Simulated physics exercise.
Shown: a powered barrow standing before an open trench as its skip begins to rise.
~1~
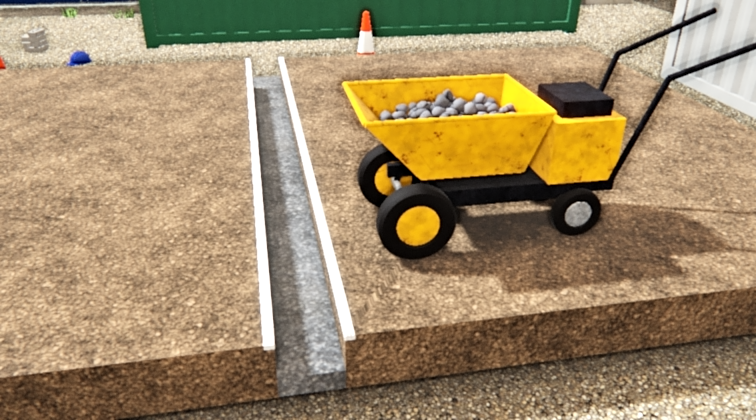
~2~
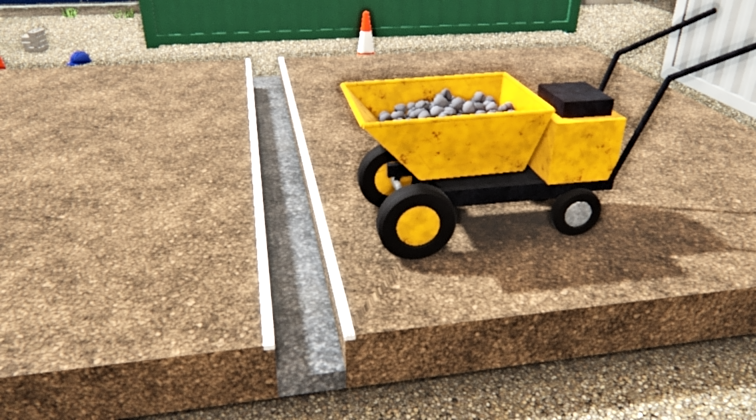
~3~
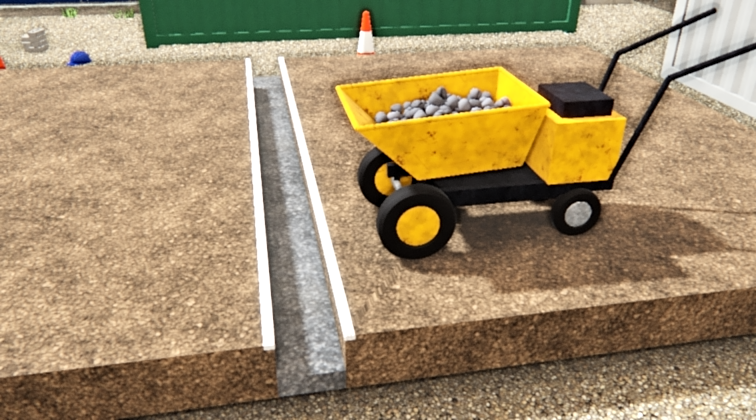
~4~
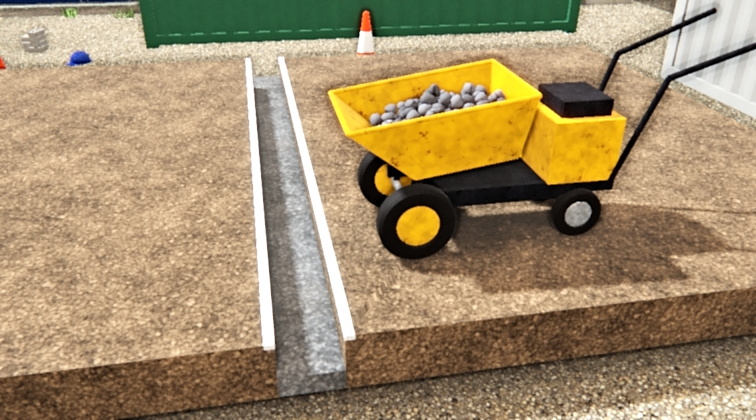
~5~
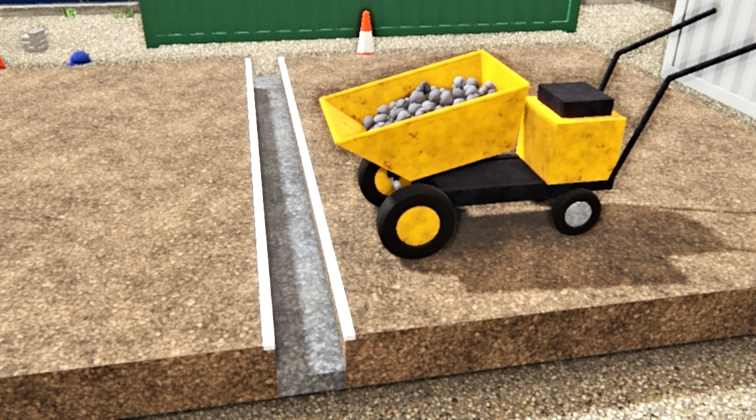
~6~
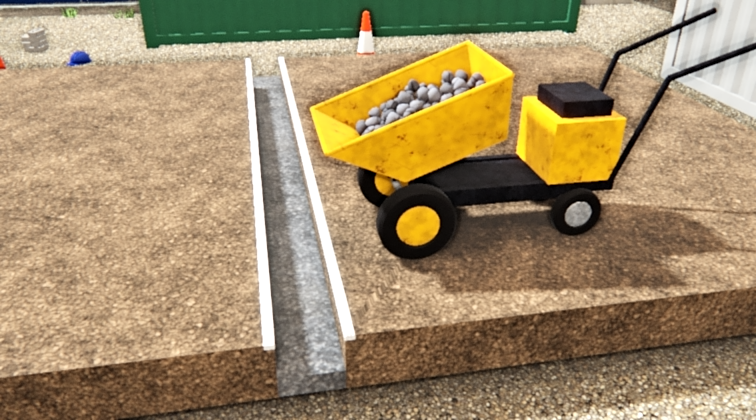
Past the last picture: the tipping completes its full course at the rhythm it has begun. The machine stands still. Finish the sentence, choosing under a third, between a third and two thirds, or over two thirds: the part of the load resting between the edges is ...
The part between the edges is between a third and two thirds of the load.
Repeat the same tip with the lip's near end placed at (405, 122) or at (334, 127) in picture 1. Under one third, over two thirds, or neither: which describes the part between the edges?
In the first case more than two thirds, in the second case below one third.
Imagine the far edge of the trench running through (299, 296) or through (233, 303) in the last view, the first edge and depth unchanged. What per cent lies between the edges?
0 %, 90 %.
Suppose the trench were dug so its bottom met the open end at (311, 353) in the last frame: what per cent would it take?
It works out to some 30 per cent.
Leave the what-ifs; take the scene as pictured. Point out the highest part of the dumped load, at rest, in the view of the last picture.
The topmost point rests at roughly pixel (245, 227) in the last view.
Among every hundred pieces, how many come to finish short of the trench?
It comes to close to 0 %.
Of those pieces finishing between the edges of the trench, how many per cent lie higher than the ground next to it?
Estimate: Near 10 in a hundred.
Shortly afterwards, skip tipped steeply; the whole lot in the skip.
Next, skip tipped right over; the bulk in the skip; a little in or heaped over the trench; a little beyond it; only a few falling.
Some moments later, skip tipped right over; near a quarter in the skip; near half in or heaped over the trench; near a third beyond it.
In the end, skip tipped right over; a little in the skip; near half in or heaped over the trench; near a third beyond it.
